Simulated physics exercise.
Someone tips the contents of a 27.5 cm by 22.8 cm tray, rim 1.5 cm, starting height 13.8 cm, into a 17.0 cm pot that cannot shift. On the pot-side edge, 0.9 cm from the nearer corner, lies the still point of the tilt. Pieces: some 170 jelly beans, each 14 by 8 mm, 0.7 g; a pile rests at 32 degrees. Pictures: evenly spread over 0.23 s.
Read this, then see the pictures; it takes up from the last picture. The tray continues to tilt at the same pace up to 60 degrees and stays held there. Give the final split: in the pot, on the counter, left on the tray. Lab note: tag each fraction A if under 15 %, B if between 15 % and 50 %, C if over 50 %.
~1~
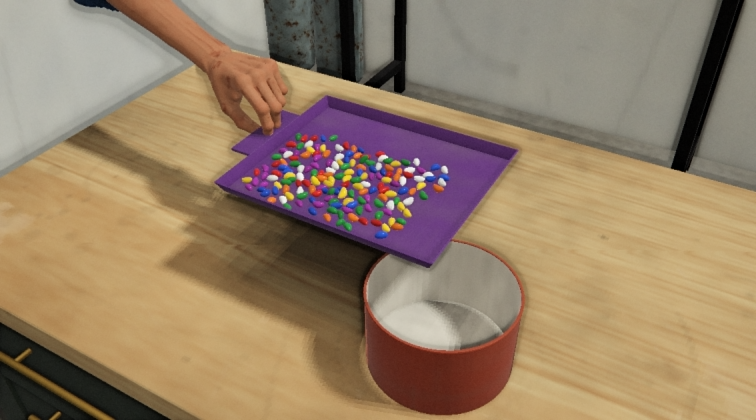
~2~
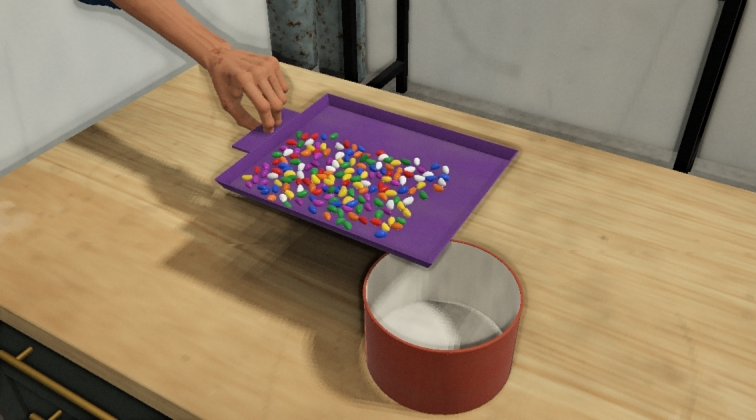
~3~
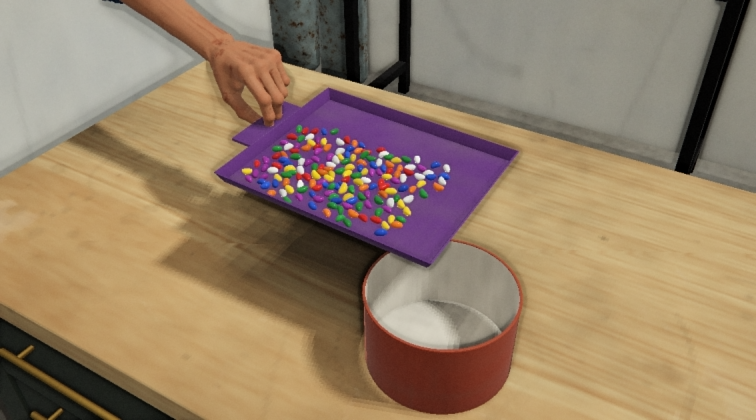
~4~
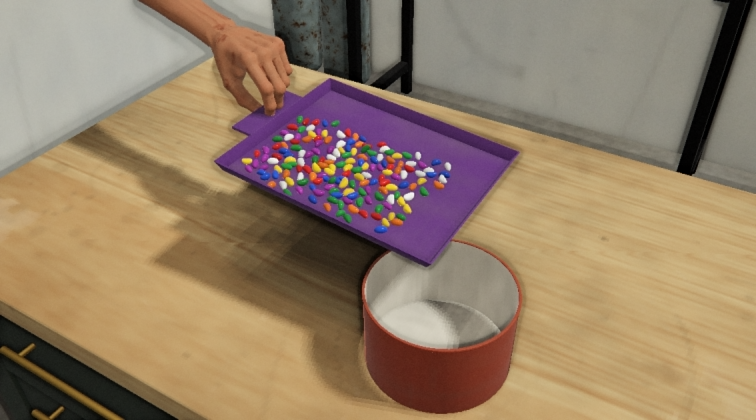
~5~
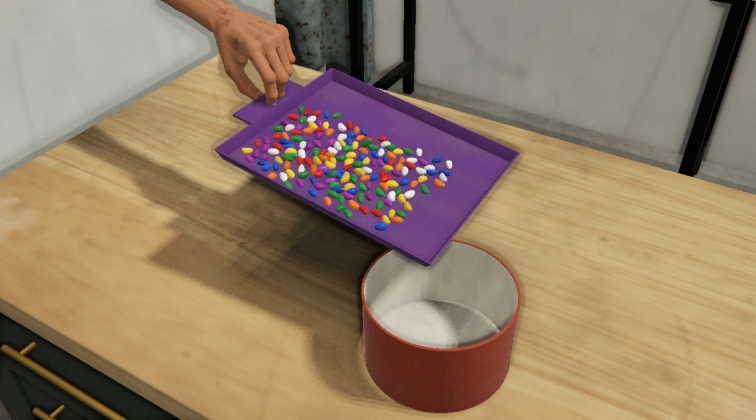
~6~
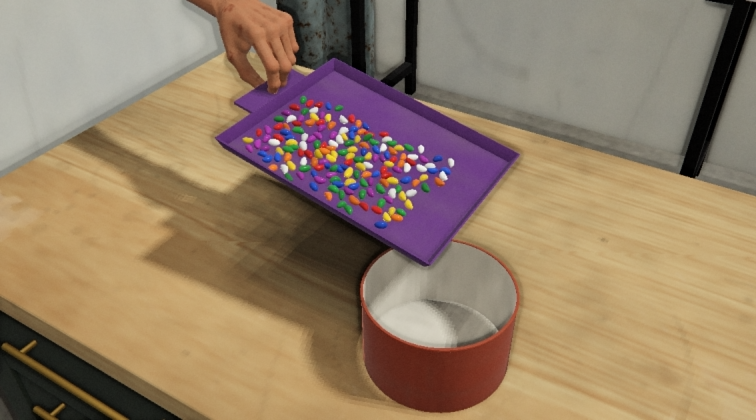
Pot = B, counter = B, tray = B.
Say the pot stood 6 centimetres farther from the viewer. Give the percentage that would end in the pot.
In that case about 60 percent would end up there.
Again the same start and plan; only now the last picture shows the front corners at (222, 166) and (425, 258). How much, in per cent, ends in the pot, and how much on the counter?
Pot 55, counter 35.
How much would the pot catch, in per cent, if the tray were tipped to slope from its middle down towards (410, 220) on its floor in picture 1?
Roughly 95 per cent.
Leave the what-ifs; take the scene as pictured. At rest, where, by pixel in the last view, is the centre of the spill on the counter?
You'll find it at about pixel (539, 292).
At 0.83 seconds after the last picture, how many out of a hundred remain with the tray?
It comes to near 25 per cent.
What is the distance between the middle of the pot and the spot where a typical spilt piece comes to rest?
That comes to near 20 cm.
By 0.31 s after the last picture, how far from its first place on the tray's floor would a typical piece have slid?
I'd say close to 4 centimetres.
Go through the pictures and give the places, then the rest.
The first picture shows tray tilt 0 degrees, front corners at (223, 180) and (429, 257); middle of the pieces at (346, 179); pot at (443, 290).
The second picture shows tray tilt 1 degrees, front corners at (223, 178) and (429, 257); middle of the pieces at (346, 178).
The third picture shows tray tilt 3 degrees, front corners at (223, 171) and (428, 257); middle of the pieces at (347, 174).
The fourth picture shows tray tilt 6 degrees, front corners at (223, 160) and (428, 257), lowest corner right back; middle of the pieces at (347, 168).
The fifth picture shows tray tilt 9 degrees, front corners at (223, 149) and (428, 257), lowest corner right back; middle of the pieces at (348, 162).
The sixth picture shows tray tilt 13 degrees, front corners at (224, 138) and (428, 257), lowest corner right back; middle of the pieces at (349, 156); pot at (439, 289).
Then, 0.31 s after the last picture, tilt 36 degrees; the tray holds 100 %, the pot 0 %.
Then, 0.51 s after the last picture, tilt 51 degrees; the tray holds 90 %, the pot 0 %.
Then, 0.83 s after the last picture, tilt 60 degrees; the tray holds 25 %, the pot 35 %.
In the end, pot 40 %, counter 35 %, tray 25 %.
